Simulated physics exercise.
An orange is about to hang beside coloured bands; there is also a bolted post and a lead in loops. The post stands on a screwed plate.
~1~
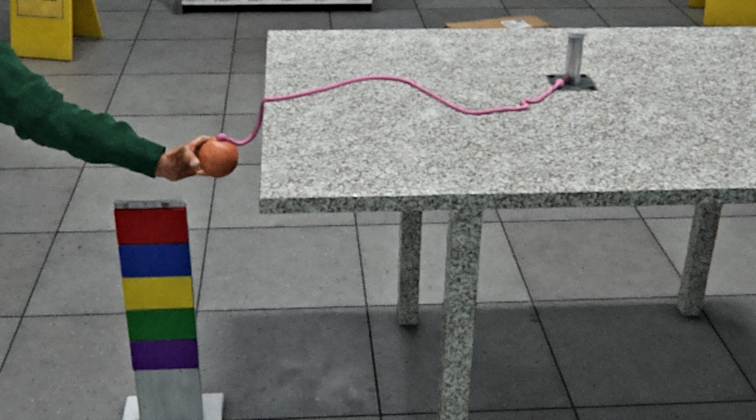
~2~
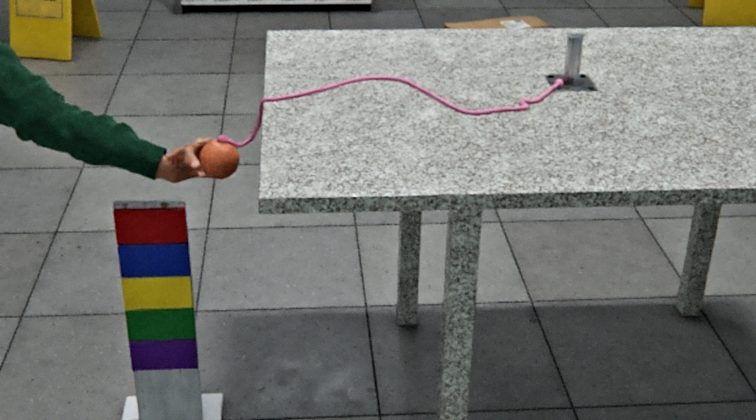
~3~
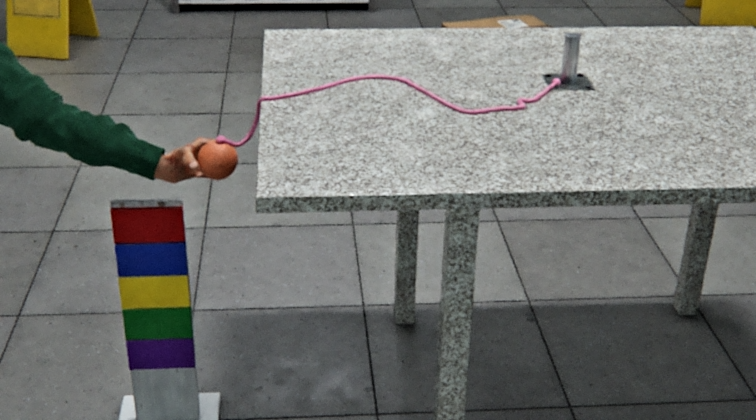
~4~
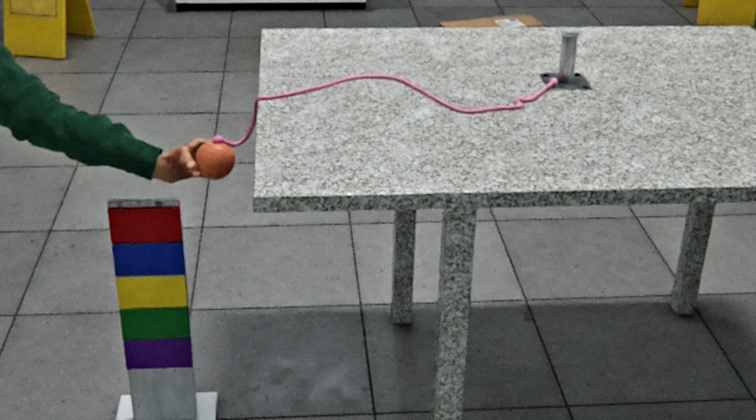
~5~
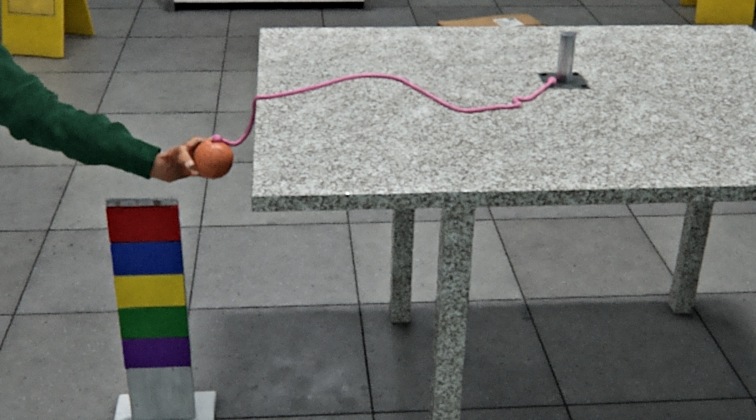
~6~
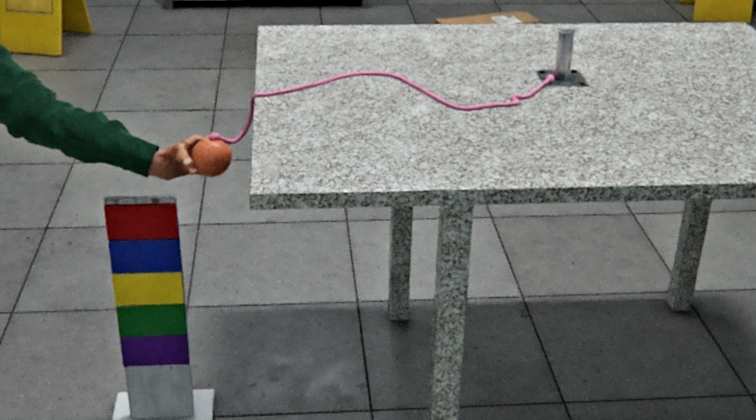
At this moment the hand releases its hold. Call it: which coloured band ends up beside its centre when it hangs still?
Yellow, beside its centre.
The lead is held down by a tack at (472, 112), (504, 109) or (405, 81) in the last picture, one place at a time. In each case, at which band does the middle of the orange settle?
In order: Blue; blue; red.
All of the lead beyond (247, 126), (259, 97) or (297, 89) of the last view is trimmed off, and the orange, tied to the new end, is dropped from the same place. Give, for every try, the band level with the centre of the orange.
Per try - 1: Blue; 2: Red; 3: Above them all.
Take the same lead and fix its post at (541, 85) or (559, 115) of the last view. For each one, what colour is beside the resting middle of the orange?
Taking the two spots in turn: Green, then green.
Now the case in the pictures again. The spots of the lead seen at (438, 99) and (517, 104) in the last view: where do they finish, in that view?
One ends up around (377, 90), the other around (463, 84).
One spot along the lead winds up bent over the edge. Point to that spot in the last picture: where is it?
You'll find it somewhere near (351, 75).
Early on, orange near (270, 270); level with yellow.
Midway, orange near (254, 281); level with yellow.
Finally, orange near (259, 283); level with yellow. Its centre hangs level with the yellow band.
